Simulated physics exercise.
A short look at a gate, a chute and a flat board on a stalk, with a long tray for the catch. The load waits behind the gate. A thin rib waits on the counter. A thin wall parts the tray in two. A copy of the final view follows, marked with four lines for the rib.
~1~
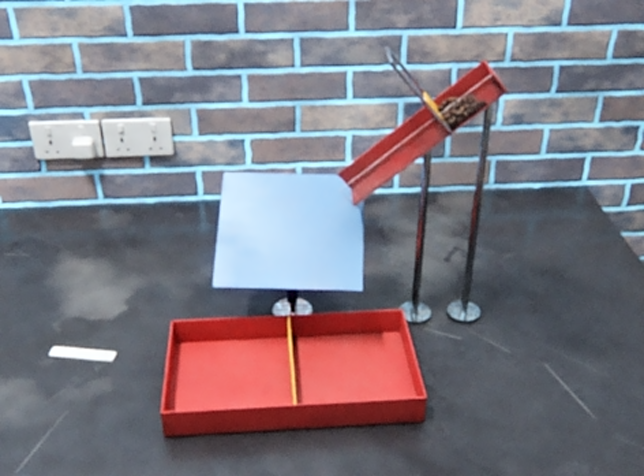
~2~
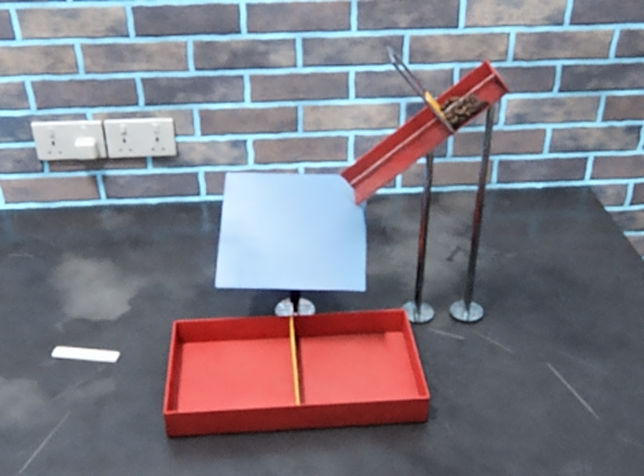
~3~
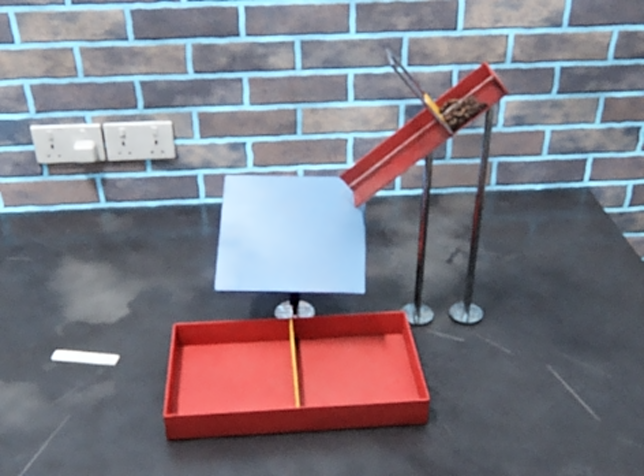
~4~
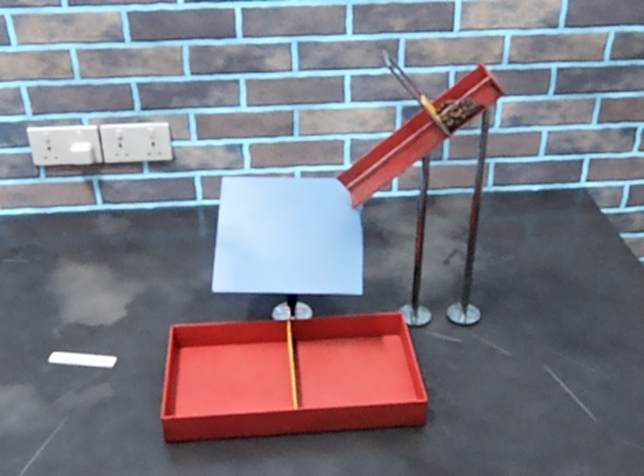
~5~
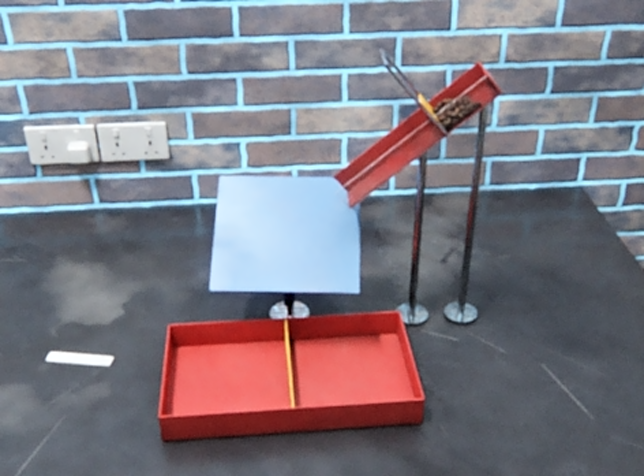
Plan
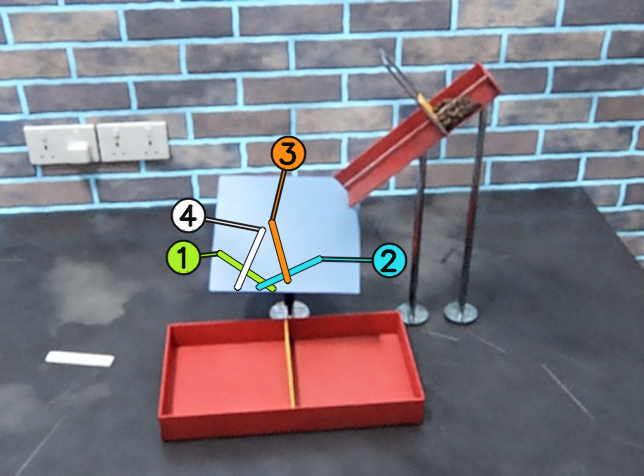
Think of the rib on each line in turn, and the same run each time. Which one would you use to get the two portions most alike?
1 beats the others.
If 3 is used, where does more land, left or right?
The right half.
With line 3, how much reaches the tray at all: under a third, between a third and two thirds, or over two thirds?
It is over two thirds.
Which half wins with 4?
More lands on the left.
On the marked copy, line 1 from (219, 253) to (272, 288); line 2 from (319, 259) to (259, 287); line 3 from (271, 222) to (287, 280); line 4 from (262, 230) to (237, 287).
Choosing 1, of what is caught, about half in the left half, about half in the right.
Choosing 2, of what is caught, nearly all in the left half, a stray few in the right.
Choosing 3, of what is caught, a stray few in the left half, nearly all in the right.
Choosing 4, of what is caught, nearly all in the left half, a small part in the right.
